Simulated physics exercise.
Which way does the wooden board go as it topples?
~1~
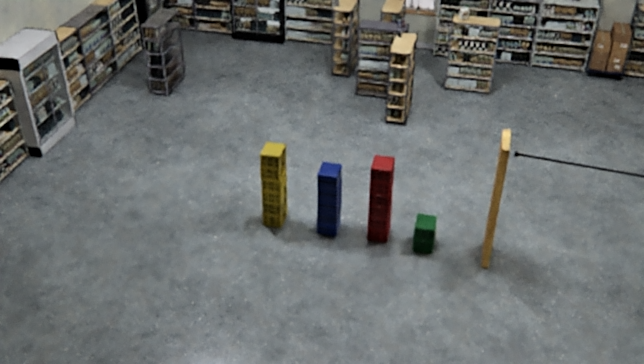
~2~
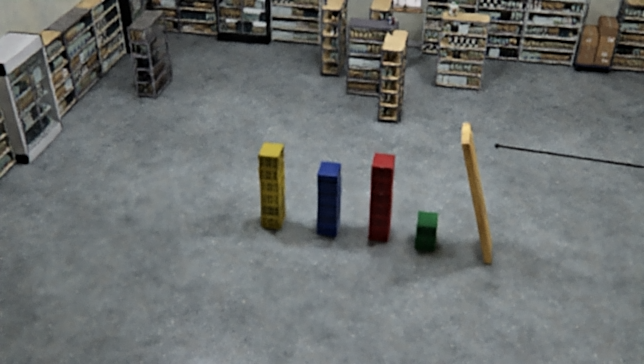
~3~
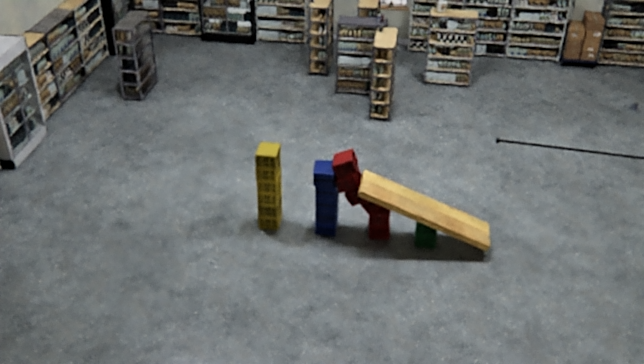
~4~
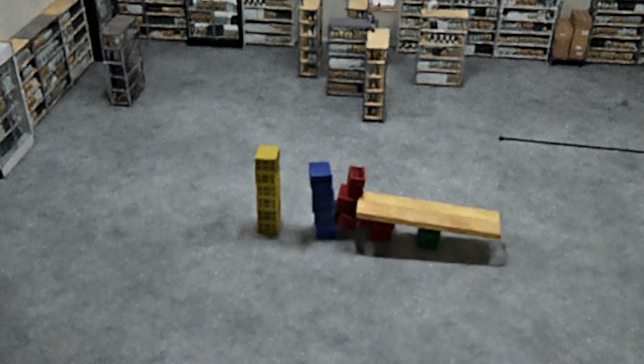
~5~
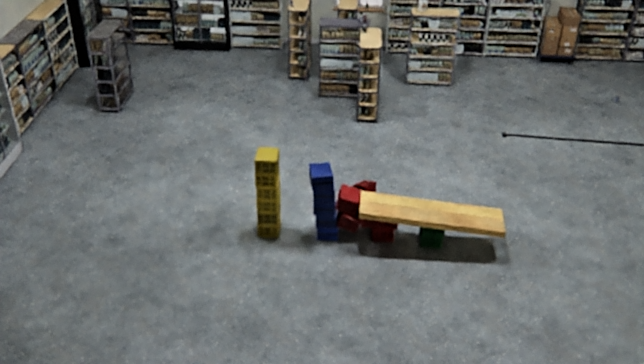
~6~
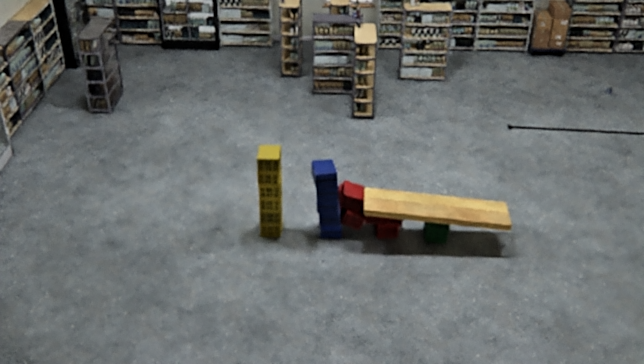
The board falls to the left, over the green stack and into the red column.
